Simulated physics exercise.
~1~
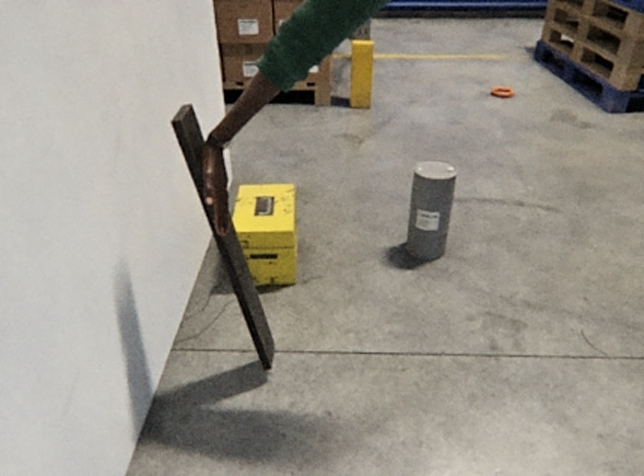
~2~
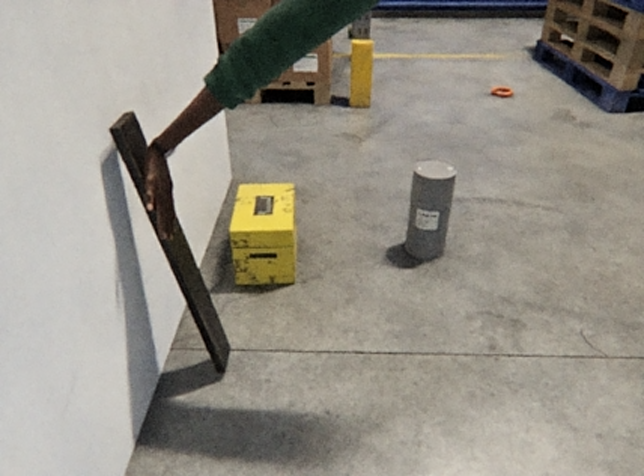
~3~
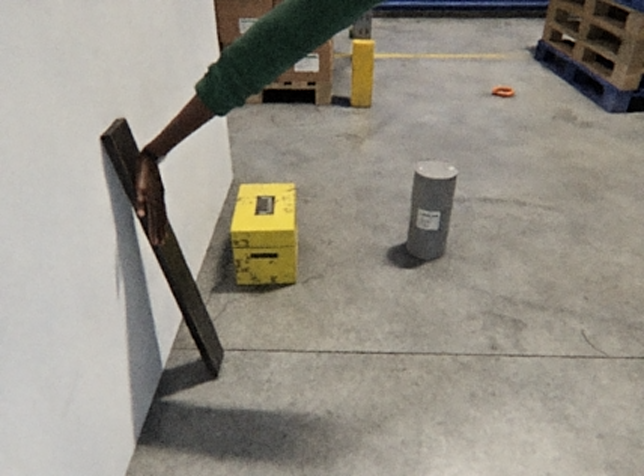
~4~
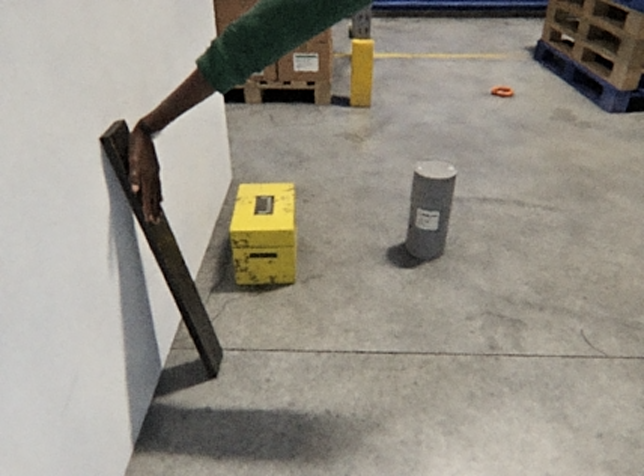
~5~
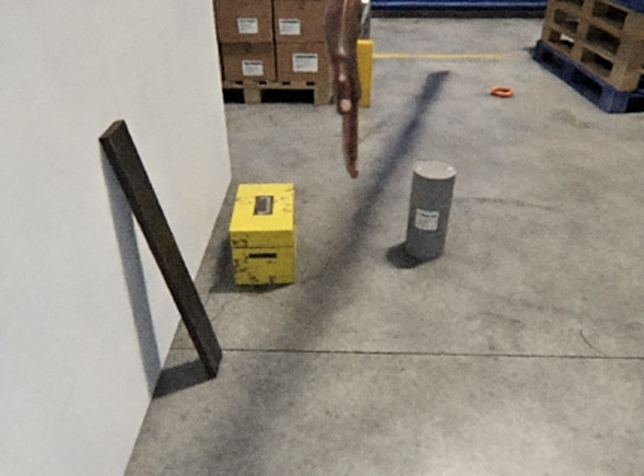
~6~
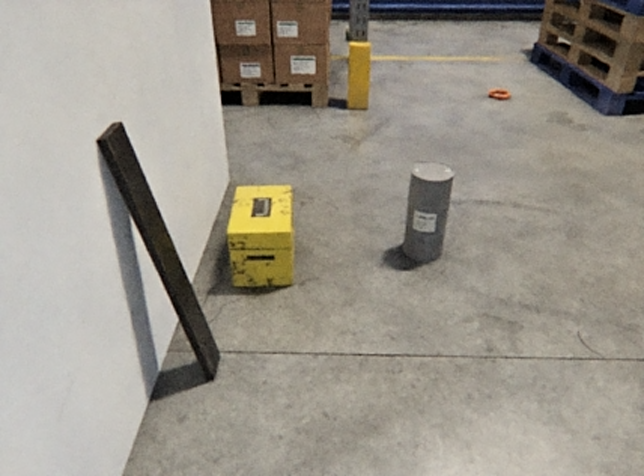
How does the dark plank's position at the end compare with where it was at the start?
At the end the plank is a little farther left and slightly lower, leaning against the white wall, whereas at the start it was held farther right, closer to the yellow toolbox.
